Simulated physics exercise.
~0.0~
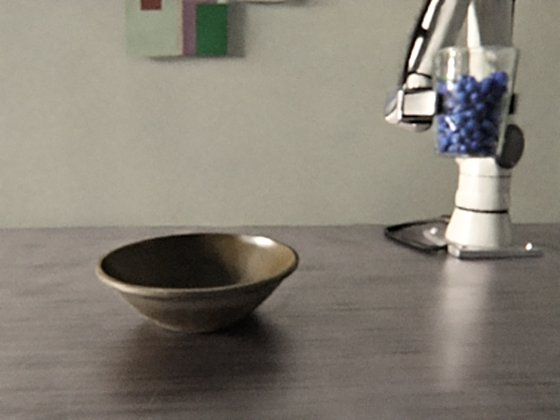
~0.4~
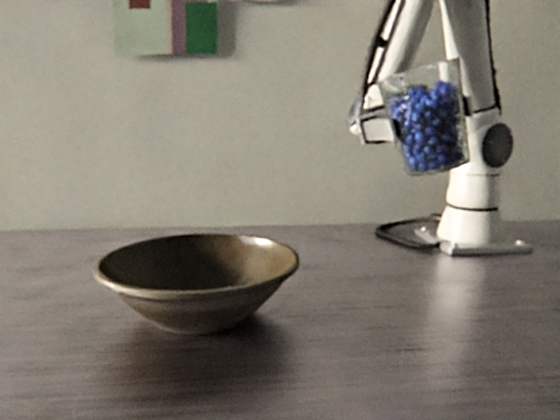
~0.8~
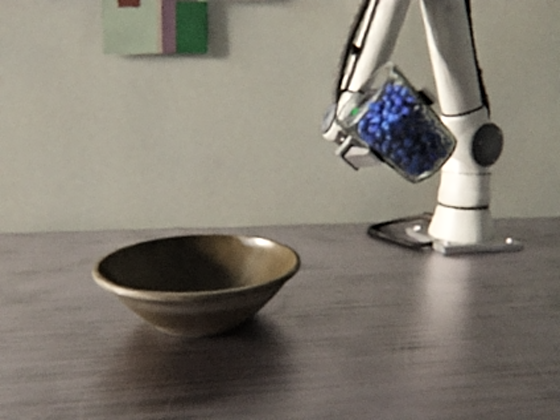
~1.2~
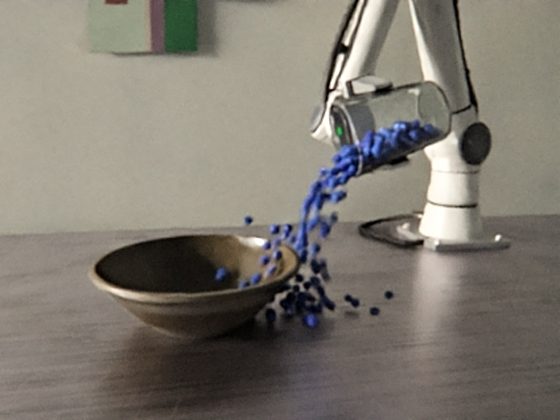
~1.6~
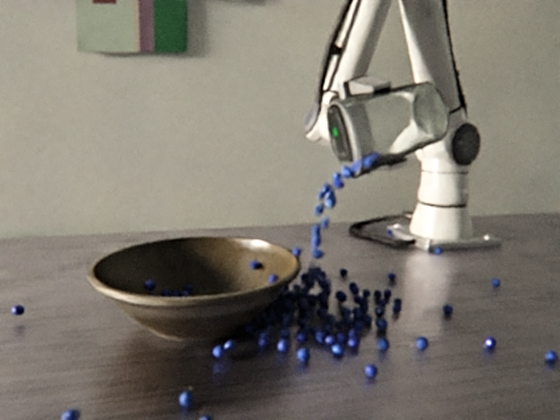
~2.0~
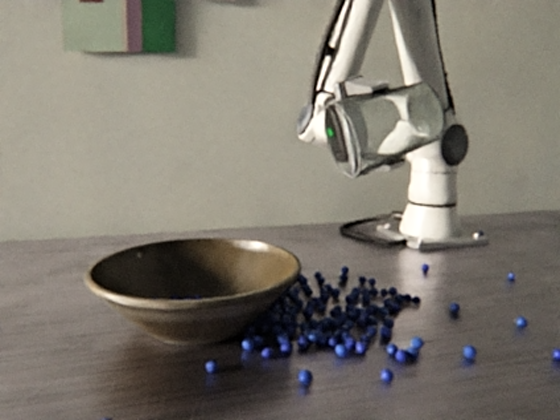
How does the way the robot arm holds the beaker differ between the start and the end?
At the start the arm holds the beaker upright, and by the end it holds the beaker tipped over on its side.
